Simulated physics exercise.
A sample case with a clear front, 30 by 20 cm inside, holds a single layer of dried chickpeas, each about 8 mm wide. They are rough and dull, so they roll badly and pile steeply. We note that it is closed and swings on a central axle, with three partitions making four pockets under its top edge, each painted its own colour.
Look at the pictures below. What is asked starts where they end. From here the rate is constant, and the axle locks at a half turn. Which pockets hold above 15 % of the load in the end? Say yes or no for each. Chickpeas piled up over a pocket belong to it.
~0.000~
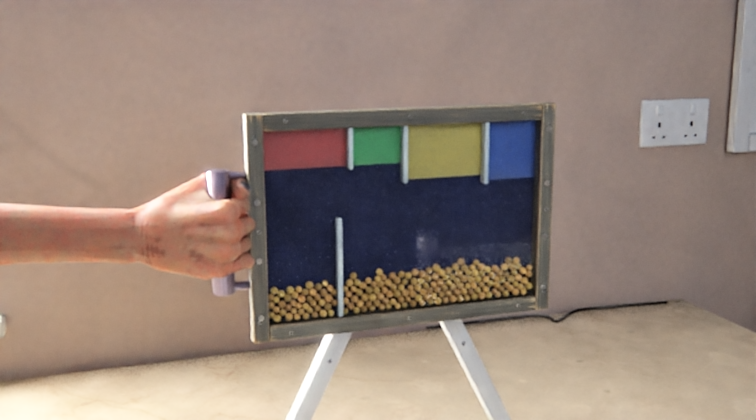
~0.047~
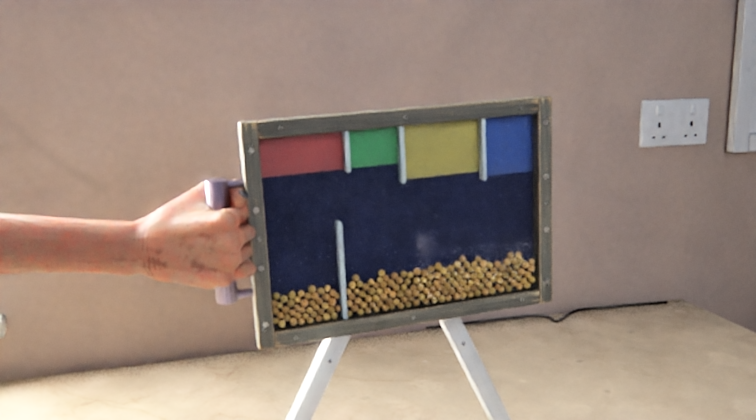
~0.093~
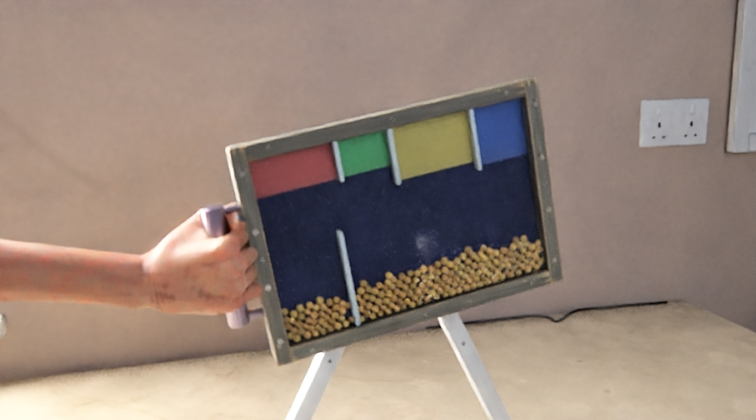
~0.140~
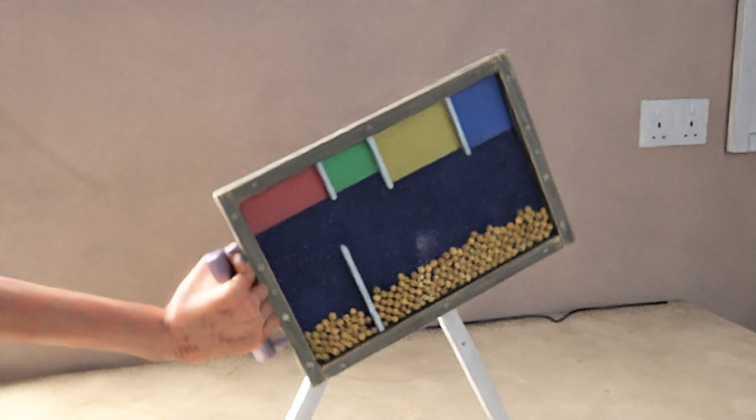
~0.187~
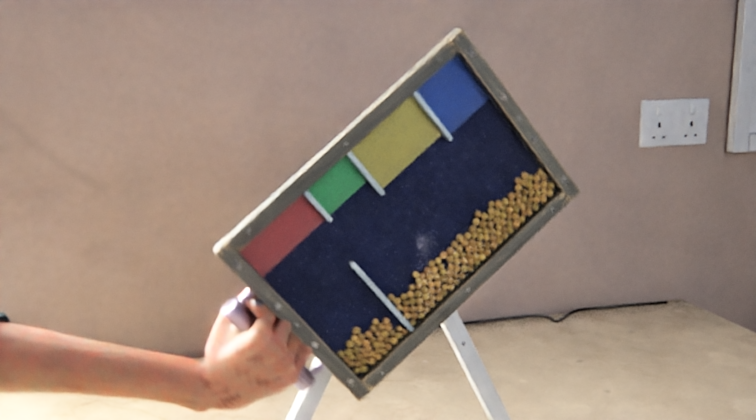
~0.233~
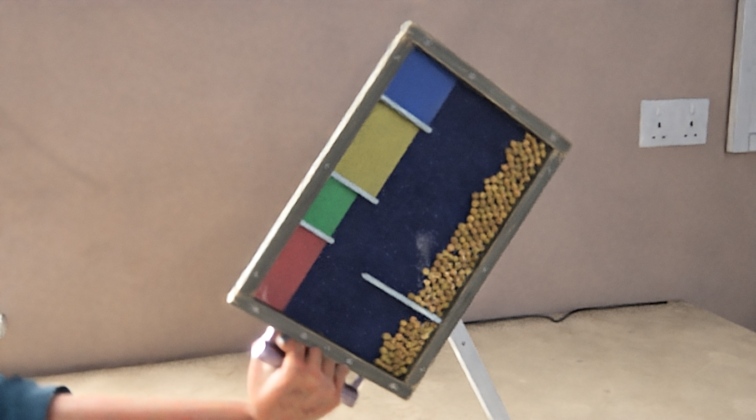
Blue: No; yellow: Yes; red: Yes; green: Yes.
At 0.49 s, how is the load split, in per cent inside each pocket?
Blue pocket: 0; yellow pocket: 0; red pocket: 0; green pocket: 5.
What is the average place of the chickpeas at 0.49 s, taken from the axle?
Roughly 5 cm to the right of the axle and 1 cm below it.
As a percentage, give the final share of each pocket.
Final shares in per cent - blue pocket: 5, yellow pocket: 25, red pocket: 40, green pocket: 30.
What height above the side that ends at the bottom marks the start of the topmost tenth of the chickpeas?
That height is around 5 cm.
By 0.49 s it has turned 142°, the chickpeas' middle is 5 cm right of and 1 cm below the axle; inside pockets, green 5 %.
By 0.67 s it has turned 180°, the chickpeas' middle is 4 cm right of and 5 cm below the axle; inside pockets, blue 5 %, yellow 20 %, red 20 %, green 15 %.
In the end, by 1.3 s, blue 5 %, yellow 25 %, red 40 %, green 30 %.
